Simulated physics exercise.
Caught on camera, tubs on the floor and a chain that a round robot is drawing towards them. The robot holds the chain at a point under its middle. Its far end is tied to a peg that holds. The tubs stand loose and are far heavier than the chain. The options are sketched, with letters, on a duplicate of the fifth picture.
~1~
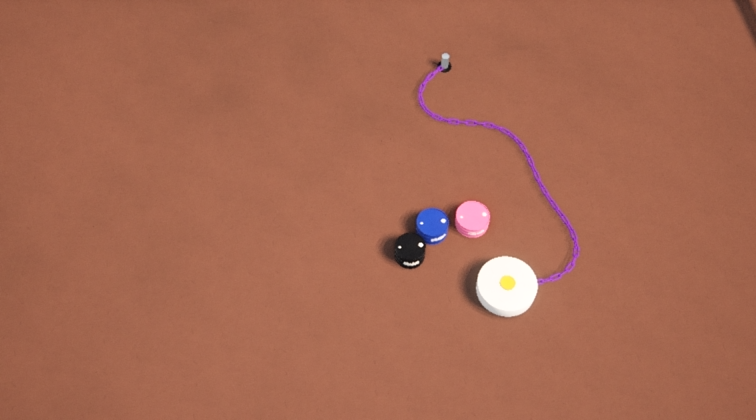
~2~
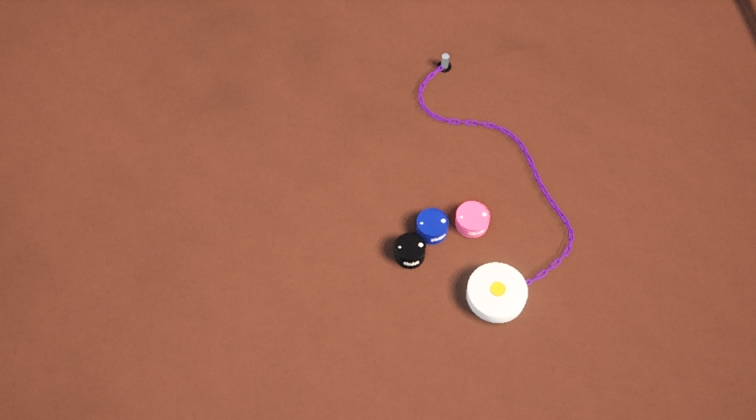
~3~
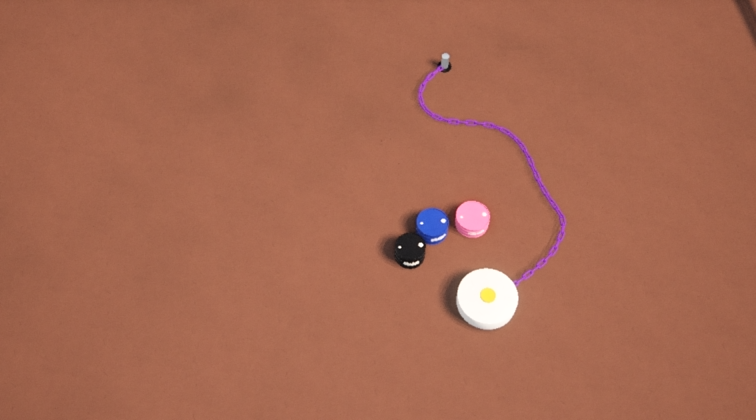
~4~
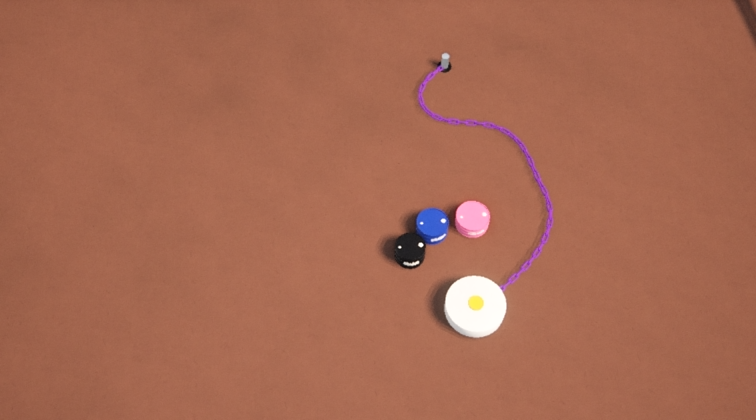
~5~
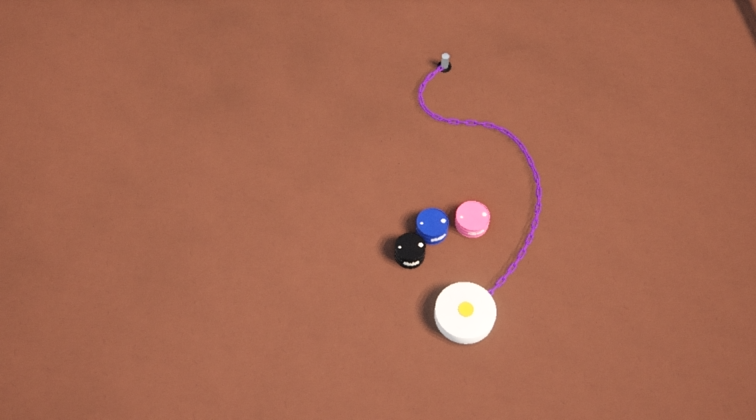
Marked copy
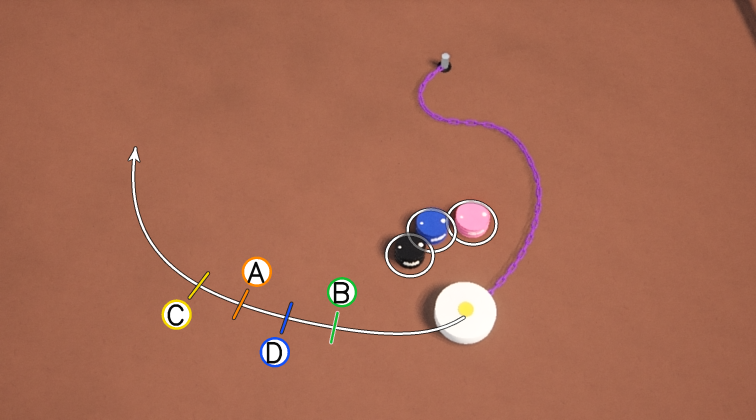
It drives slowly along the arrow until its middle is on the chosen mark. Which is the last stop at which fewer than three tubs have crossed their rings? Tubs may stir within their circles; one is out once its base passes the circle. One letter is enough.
At D, and not beyond.
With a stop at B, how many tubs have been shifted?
The count is none.
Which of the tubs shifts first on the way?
Pink.
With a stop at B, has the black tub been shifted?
By then, no.
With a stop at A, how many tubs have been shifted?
Three.
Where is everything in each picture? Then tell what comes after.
Peg (445, 62); pink tub (472, 219); blue tub (432, 226), in the first picture.
Robot (497, 293); peg (445, 62), in the second picture.
Robot (487, 300); blue tub (432, 226), in the third picture.
Robot (475, 307); peg (445, 62), in the fourth picture.
Robot (465, 313); blue tub (432, 226); black tub (410, 251); peg (445, 62), in the fifth picture.
On the marked copy, A at (241, 304); B at (334, 328); C at (199, 285); D at (287, 318); the route from (464, 318) via (228, 299) to (136, 148).
Taking D. A third of the way, robot (404, 330).
Two thirds of the way, robot (339, 324).
When it is over, robot (285, 314); pink tub (455, 211); one over the rings.
As for the rest, A has three over the rings; B is within the limit but short; C has three over the rings.
